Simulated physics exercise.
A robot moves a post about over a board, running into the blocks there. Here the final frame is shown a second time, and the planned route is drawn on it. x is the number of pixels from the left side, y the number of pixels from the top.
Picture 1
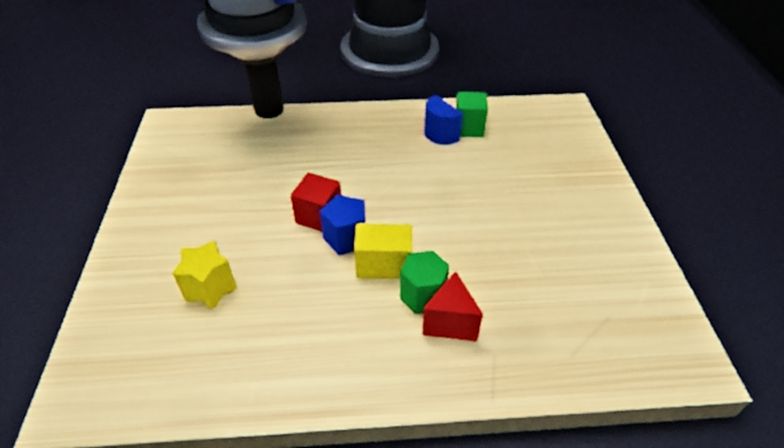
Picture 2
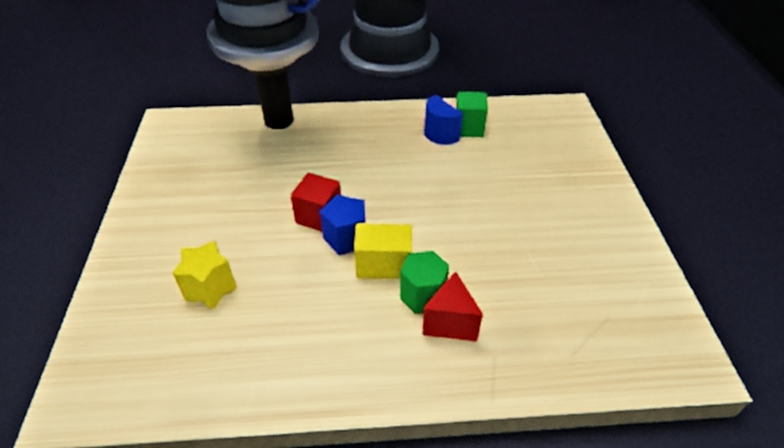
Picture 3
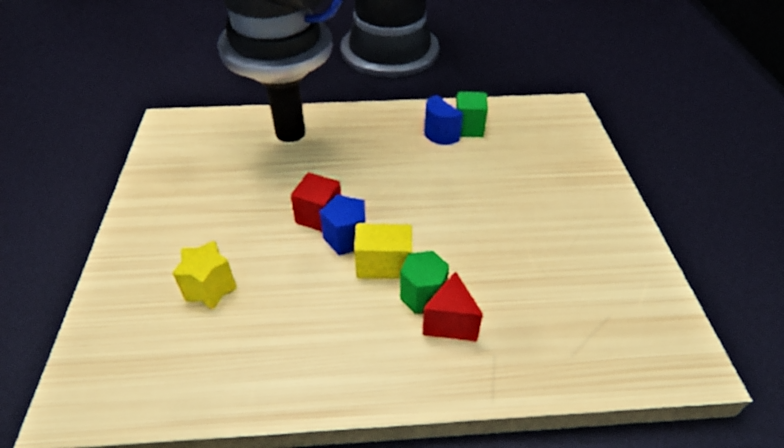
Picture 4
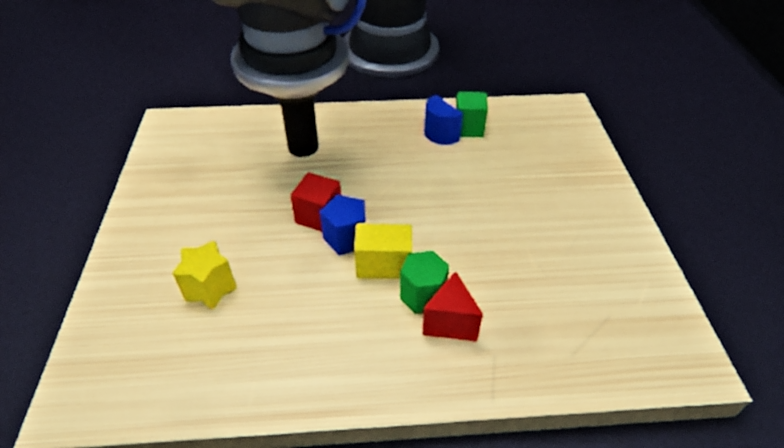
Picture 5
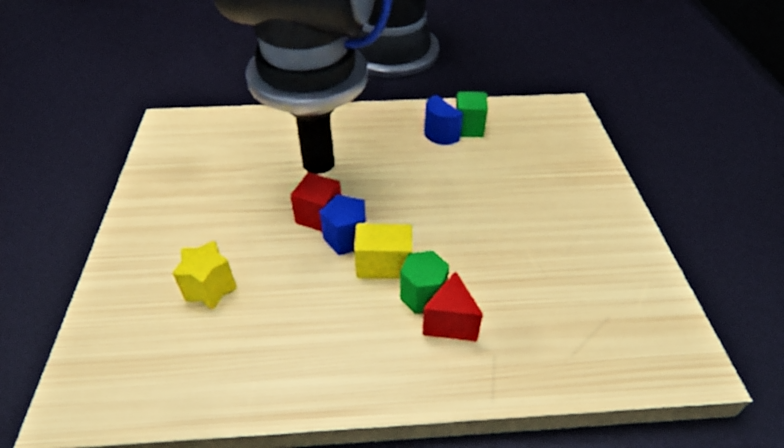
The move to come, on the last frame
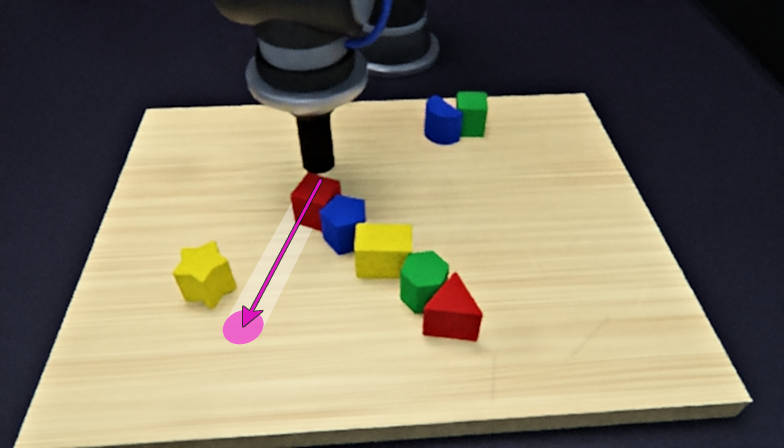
On a pale wooden board, a robot's dark post moves down and slightly right toward a red block among still, colourful blocks.
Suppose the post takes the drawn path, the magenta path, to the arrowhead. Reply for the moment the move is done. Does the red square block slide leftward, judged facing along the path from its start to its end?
Yes, it checks out.
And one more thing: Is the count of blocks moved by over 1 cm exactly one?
Yes - that is the case.
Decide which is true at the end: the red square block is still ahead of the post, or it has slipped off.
Slid away.
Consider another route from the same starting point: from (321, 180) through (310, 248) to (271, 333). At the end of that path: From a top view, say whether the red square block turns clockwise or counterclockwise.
From above, the red square block will be seen to turn clockwise.
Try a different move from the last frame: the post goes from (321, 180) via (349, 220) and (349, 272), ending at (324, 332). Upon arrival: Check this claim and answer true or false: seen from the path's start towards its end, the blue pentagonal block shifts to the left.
The statement is false.
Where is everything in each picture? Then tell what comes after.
The first frame shows tip of the post (270, 111), middles of tops, yellow star (200, 260), red square block (315, 188), blue pentagonal block (344, 210).
The second frame shows post (279, 121), nothing pushed.
The third frame shows post (291, 133), nothing pushed.
The fourth frame shows post (304, 148), nothing pushed.
The fifth frame shows post (319, 164), yellow star (200, 260), red square block (315, 188), blue pentagonal block (344, 210).
The line goes straight from (321, 180) to (243, 327).
On the path given first. One third of the way, post (295, 206); red square block (301, 220), turned 30° anticlockwise; blue pentagonal block (345, 213), turned 25° anticlockwise.
Two thirds of the way, post (269, 255); red square block (302, 254), turned 95° anticlockwise; blue pentagonal block (345, 213), turned 25° anticlockwise.
At the end, post (238, 311); yellow star unmoved; red square block (302, 255), turned 95° anticlockwise; blue pentagonal block (345, 213), turned 25° anticlockwise.
